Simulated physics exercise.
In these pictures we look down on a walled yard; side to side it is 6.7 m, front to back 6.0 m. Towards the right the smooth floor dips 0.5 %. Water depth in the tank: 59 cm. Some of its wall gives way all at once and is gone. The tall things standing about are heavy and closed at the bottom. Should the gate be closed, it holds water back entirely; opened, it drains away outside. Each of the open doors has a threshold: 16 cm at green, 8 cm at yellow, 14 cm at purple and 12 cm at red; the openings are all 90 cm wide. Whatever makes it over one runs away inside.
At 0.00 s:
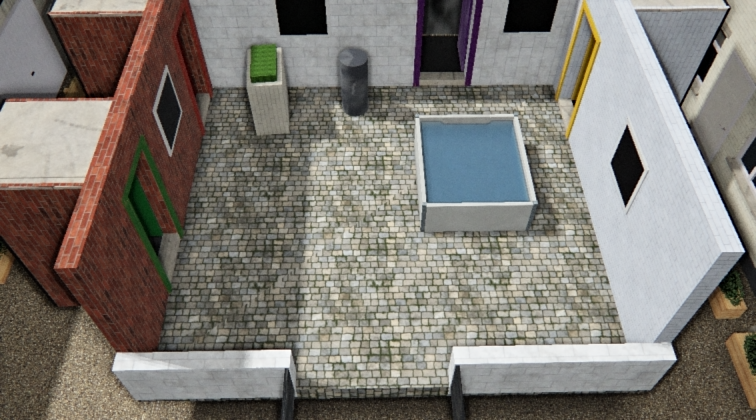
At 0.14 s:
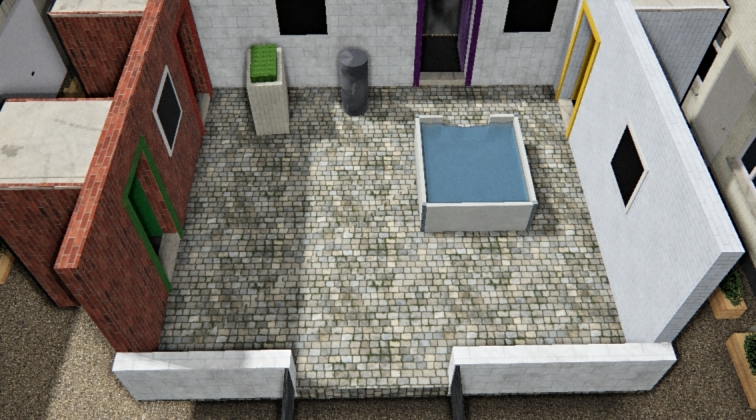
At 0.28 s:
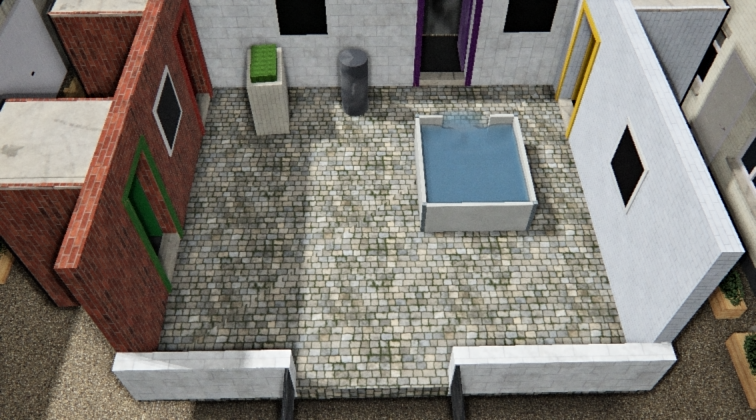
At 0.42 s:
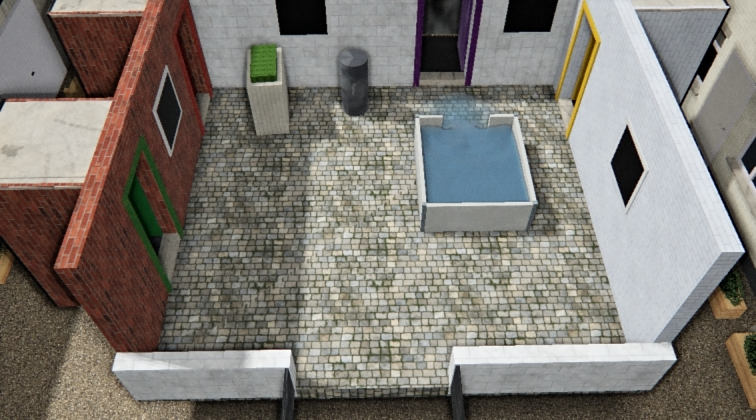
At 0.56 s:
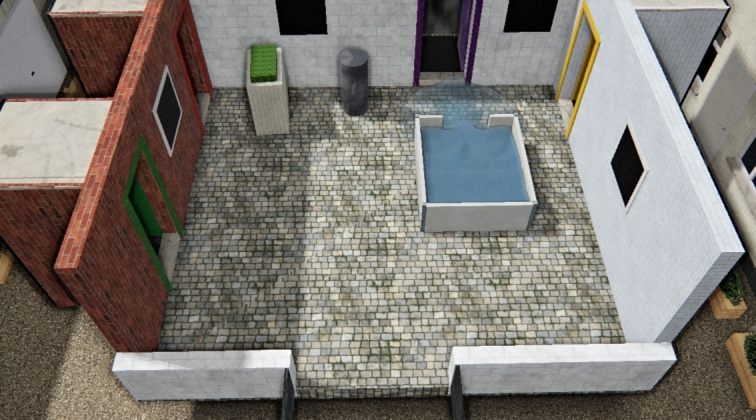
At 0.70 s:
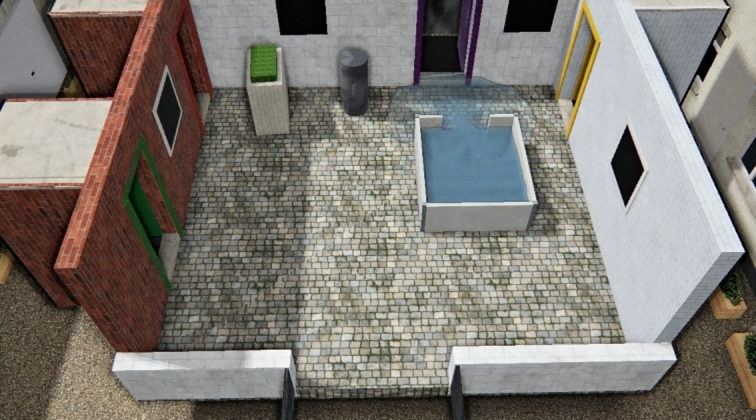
Water lies still in a square, white-walled tank on the right of a cobbled yard, until a section of the tank's far wall gives way. It pours out through the gap and spreads in a thin sheet over the paving behind, widening toward the purple-framed doorway and the back wall.
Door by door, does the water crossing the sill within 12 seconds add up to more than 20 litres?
Result: Green door: Falls short; yellow door: Tops the amount; purple door: Tops the amount; red door: Falls short.
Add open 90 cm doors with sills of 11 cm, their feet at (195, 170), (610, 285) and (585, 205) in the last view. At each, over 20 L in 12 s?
Taking them in order, the first gets too little, the second too little and the third too little.
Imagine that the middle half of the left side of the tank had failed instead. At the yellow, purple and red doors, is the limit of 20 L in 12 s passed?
Then yellow does not exceed it, purple does not exceed it, red does not exceed it.
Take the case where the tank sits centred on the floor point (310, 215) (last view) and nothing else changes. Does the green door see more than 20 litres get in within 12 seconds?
Lab note: Green door limit not exceeded.
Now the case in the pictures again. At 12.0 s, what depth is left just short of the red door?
I'd put it at around 2.0 cm deep.
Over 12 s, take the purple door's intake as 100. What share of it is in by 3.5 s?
I'd put it at about 90 per cent by that point.
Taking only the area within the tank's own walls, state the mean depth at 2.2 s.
34 cm.
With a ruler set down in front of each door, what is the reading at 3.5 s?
Depths in cm: Green 0, yellow 13, purple 20, red 5.
After 1.4 s water covers 10 % of the floor and is deepest (32 cm) near (459, 137); green door not reached, yellow door not reached, purple door 31 cm at the sill, 55 L in, red door not reached.
After 2.2 s water covers 15 % of the floor and is deepest (30 cm) near (544, 90); green door not reached, yellow door 14 cm at the sill, 4 L in, purple door 28 cm at the sill, 128 L in, red door not reached.
After 3.5 s water covers 35 % of the floor and is deepest (20 cm) near (452, 91); green door not reached, yellow door 13 cm at the sill, 29 L in, purple door 20 cm at the sill, 180 L in, red door 5 cm at the sill, 0 L in.
After 7.0 s water covers 70 % of the floor and is deepest (12 cm) near (546, 97); green door not reached, yellow door 10 cm at the sill, 67 L in, purple door 12 cm at the sill, 204 L in, red door 4 cm at the sill, 0 L in.
After 12.0 s water covers 90 % of the floor and is deepest (8 cm) near (625, 343); green door not reached, yellow door 6 cm at the sill, 74 L in, purple door 6 cm at the sill, 204 L in, red door 2 cm at the sill, 0 L in.
